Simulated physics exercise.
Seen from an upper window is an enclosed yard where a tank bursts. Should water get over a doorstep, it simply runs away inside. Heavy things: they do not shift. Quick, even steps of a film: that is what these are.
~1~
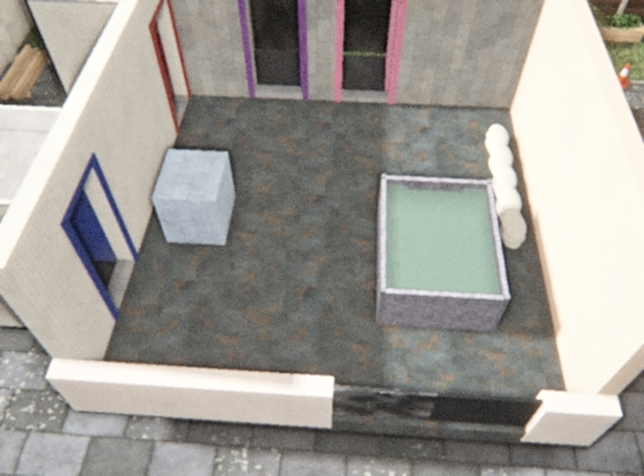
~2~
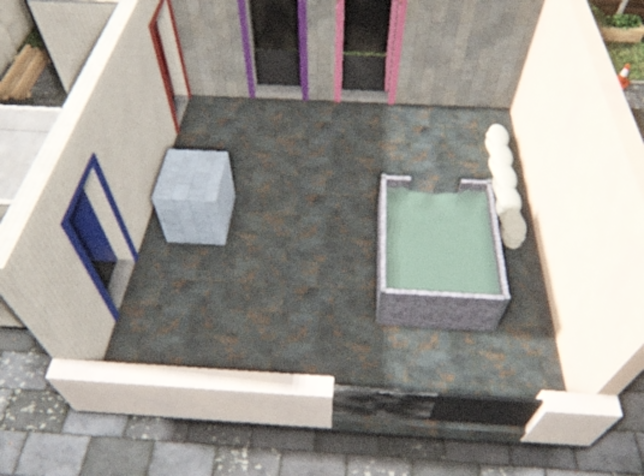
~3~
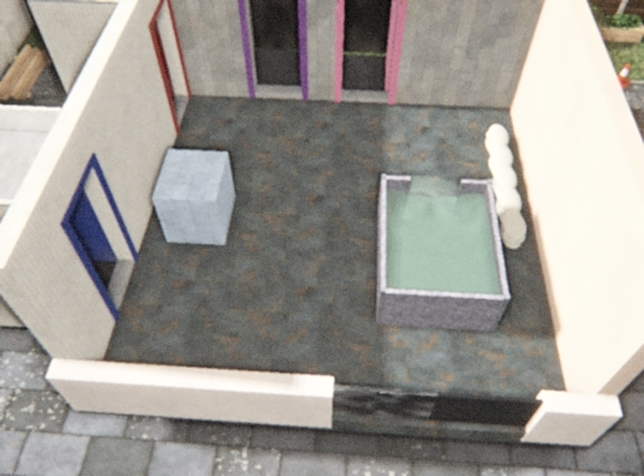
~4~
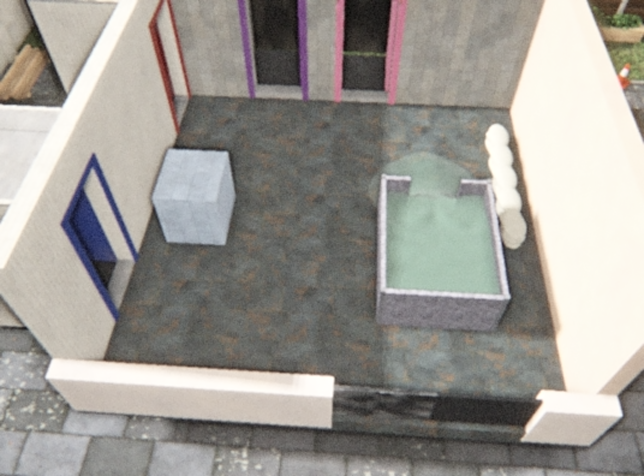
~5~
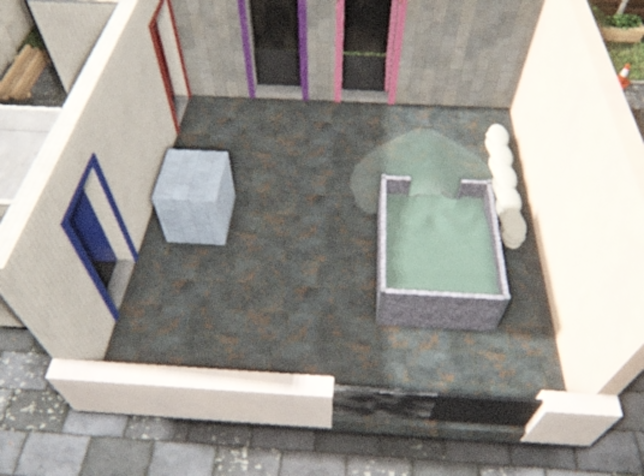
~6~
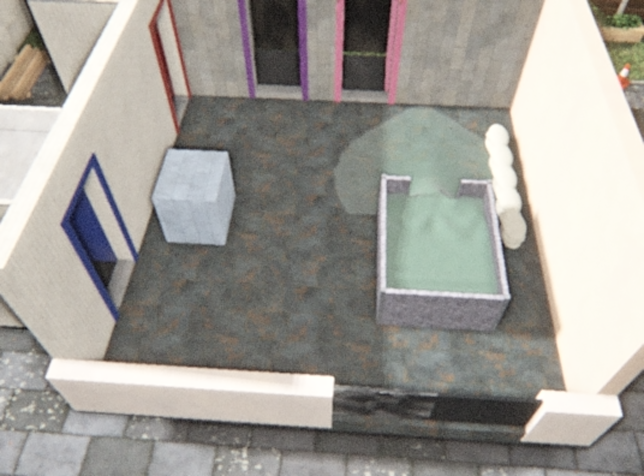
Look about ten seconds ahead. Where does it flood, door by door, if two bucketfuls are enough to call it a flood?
At the blue door it does not flood; at the pink door it floods; at the purple door it does not flood; at the red door it floods.
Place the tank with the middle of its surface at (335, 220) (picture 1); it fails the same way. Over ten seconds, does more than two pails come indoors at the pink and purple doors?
My reading: The pink door passes that mark; the purple door is over.
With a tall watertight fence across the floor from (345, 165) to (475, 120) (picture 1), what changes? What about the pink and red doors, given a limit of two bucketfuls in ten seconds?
With the barrier up, the pink one remains short of it and the red one remains short of it.
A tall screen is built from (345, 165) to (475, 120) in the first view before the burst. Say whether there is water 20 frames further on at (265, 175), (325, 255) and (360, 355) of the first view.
Taking the points in turn, they are inundated, inundated and high and dry.
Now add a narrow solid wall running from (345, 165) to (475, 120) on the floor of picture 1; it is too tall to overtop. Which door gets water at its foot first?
The pink door is first.
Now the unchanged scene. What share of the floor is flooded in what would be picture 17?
Roughly 30 per cent.
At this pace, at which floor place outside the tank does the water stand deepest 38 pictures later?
Deepest point: About (183, 119).
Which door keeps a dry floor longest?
I'd go with the door marked blue.
A moment on, water covers 25 % of the floor; the blue door not reached, the pink door under two buckets in, the purple door not reached, the red door not reached.
Next, water covers 30 % of the floor; the blue door not reached, the pink door over two buckets in, the purple door wet at the sill, nothing in, the red door not reached.
Then, water covers 40 % of the floor; the blue door not reached, the pink door far over two buckets in, the purple door wet at the sill, nothing in, the red door under two buckets in.
Later, water covers 65 % of the floor; the blue door wet at the sill, nothing in, the pink door far over two buckets in, the purple door wet at the sill, nothing in, the red door far over two buckets in.
In the end, water covers 95 % of the floor; the blue door wet at the sill, nothing in, the pink door far over two buckets in, the purple door wet at the sill, nothing in, the red door far over two buckets in.
